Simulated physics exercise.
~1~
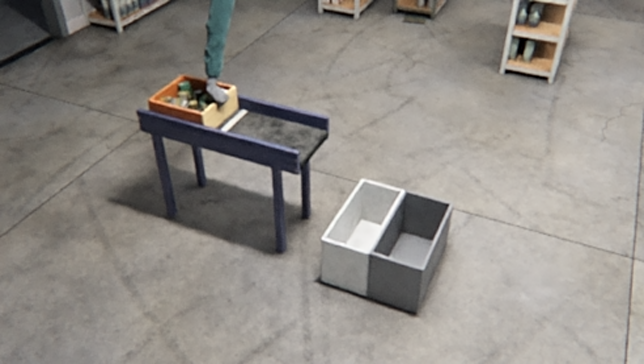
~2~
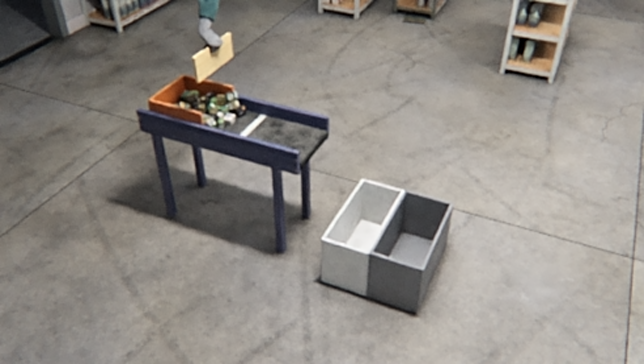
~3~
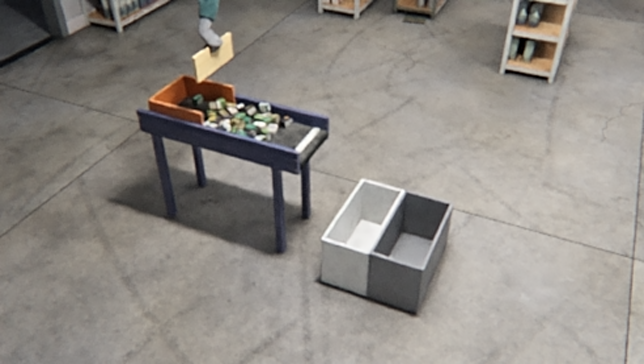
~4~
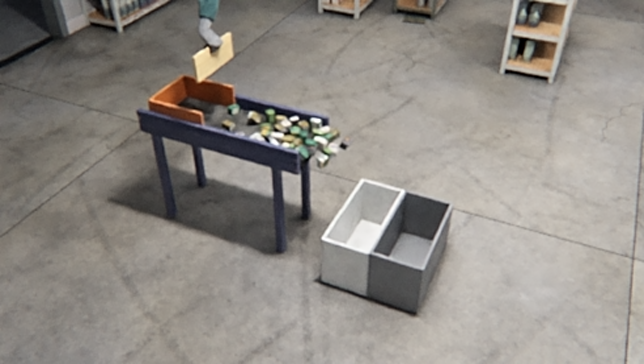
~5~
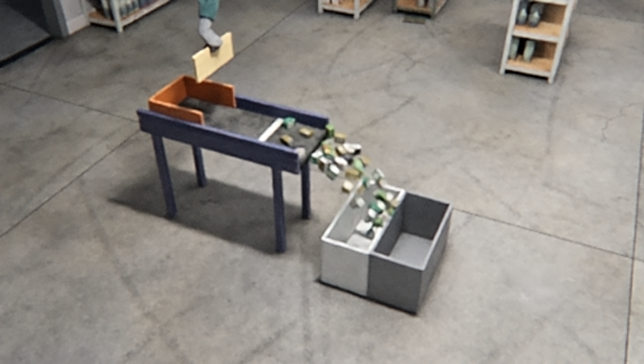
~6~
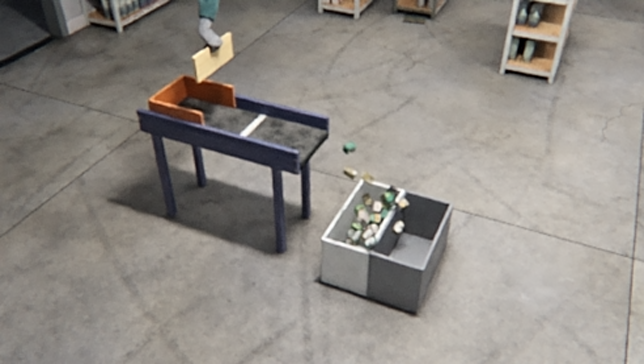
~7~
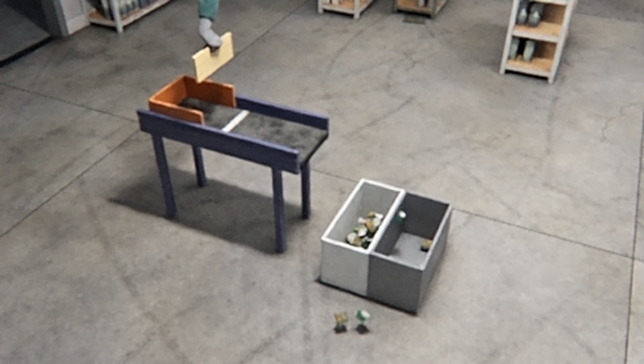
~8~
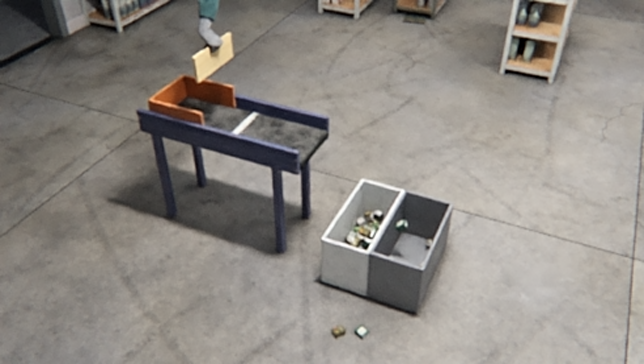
A gate was lifted by a robot-like arm, and small cartons rode the belt rightward out of the orange pen, then spilled off its end, mostly landing in the white bin, with a few in the grey bin and two on the floor.
